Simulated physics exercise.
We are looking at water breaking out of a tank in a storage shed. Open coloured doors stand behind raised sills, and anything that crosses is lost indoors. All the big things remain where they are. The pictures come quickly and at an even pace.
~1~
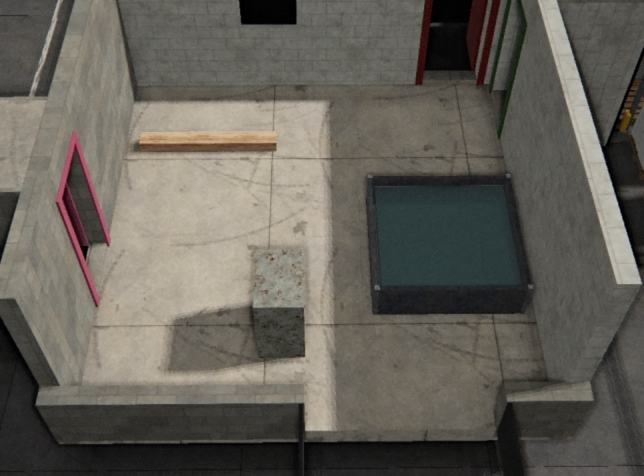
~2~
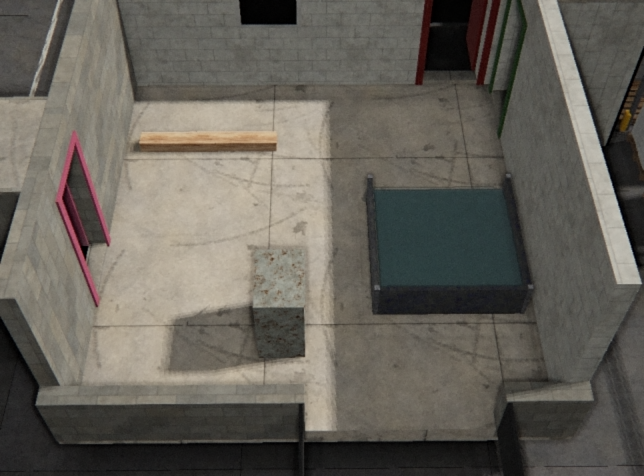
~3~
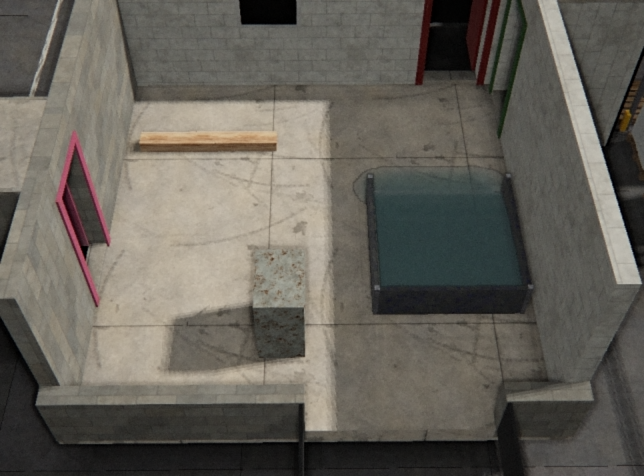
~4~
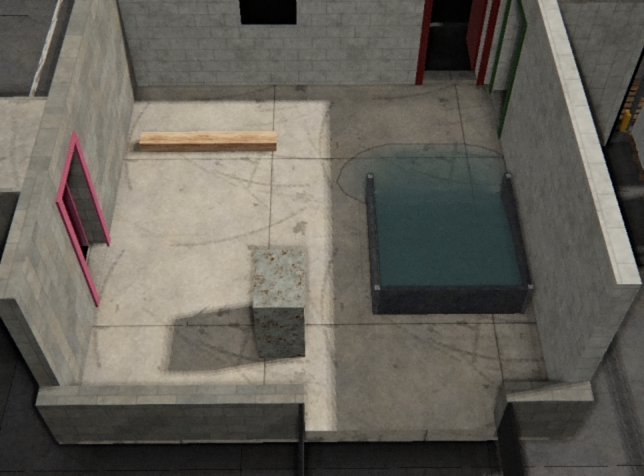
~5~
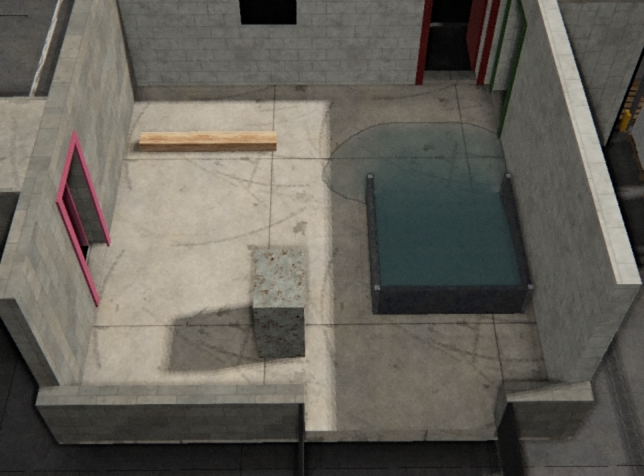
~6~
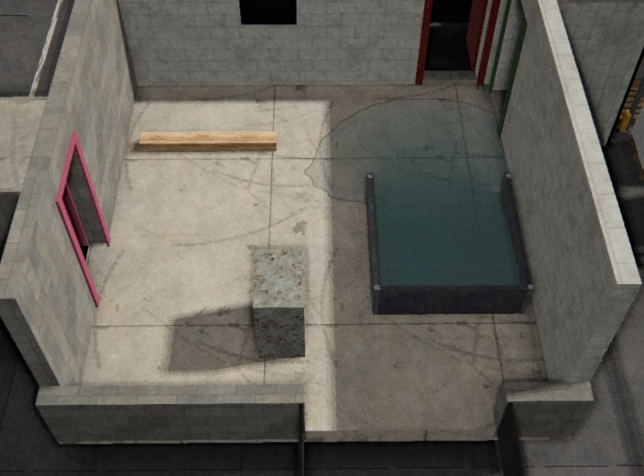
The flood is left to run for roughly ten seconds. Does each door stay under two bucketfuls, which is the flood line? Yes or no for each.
Pink door - yes, stays under; green door - no, it floods; red door - no, it floods.
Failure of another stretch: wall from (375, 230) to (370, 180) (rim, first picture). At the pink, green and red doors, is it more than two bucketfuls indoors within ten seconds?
So the pink one ends up above, the green one ends up below and the red one ends up below.
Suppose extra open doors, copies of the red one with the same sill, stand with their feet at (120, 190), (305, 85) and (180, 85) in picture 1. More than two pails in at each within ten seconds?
First falls short, then tops the limit, then tops the limit.
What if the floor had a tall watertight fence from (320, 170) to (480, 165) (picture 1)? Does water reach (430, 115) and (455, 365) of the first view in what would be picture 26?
The first point ends up swamped and the second ends up spared.
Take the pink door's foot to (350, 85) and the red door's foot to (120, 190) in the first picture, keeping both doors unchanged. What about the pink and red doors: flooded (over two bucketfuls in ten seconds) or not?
Pink: Above; red: Below.
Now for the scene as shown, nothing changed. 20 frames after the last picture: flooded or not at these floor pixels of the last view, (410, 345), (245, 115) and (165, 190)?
First spot not wet, second inundated, third not wet.
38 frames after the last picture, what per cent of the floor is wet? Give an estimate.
Some 55 per cent.
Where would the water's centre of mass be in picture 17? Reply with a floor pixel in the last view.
Estimate: (420, 175).
A moment on, water covers 25 % of the floor; the pink door not reached, the green door wet at the sill, nothing in, the red door over two buckets in.
Next, water covers 30 % of the floor; the pink door not reached, the green door under two buckets in, the red door far over two buckets in.
Then, water covers 35 % of the floor; the pink door not reached, the green door over two buckets in, the red door far over two buckets in.
Later, water covers 55 % of the floor; the pink door wet at the sill, nothing in, the green door over two buckets in, the red door far over two buckets in.
In the end, water covers 80 % of the floor; the pink door wet at the sill, nothing in, the green door over two buckets in, the red door far over two buckets in.
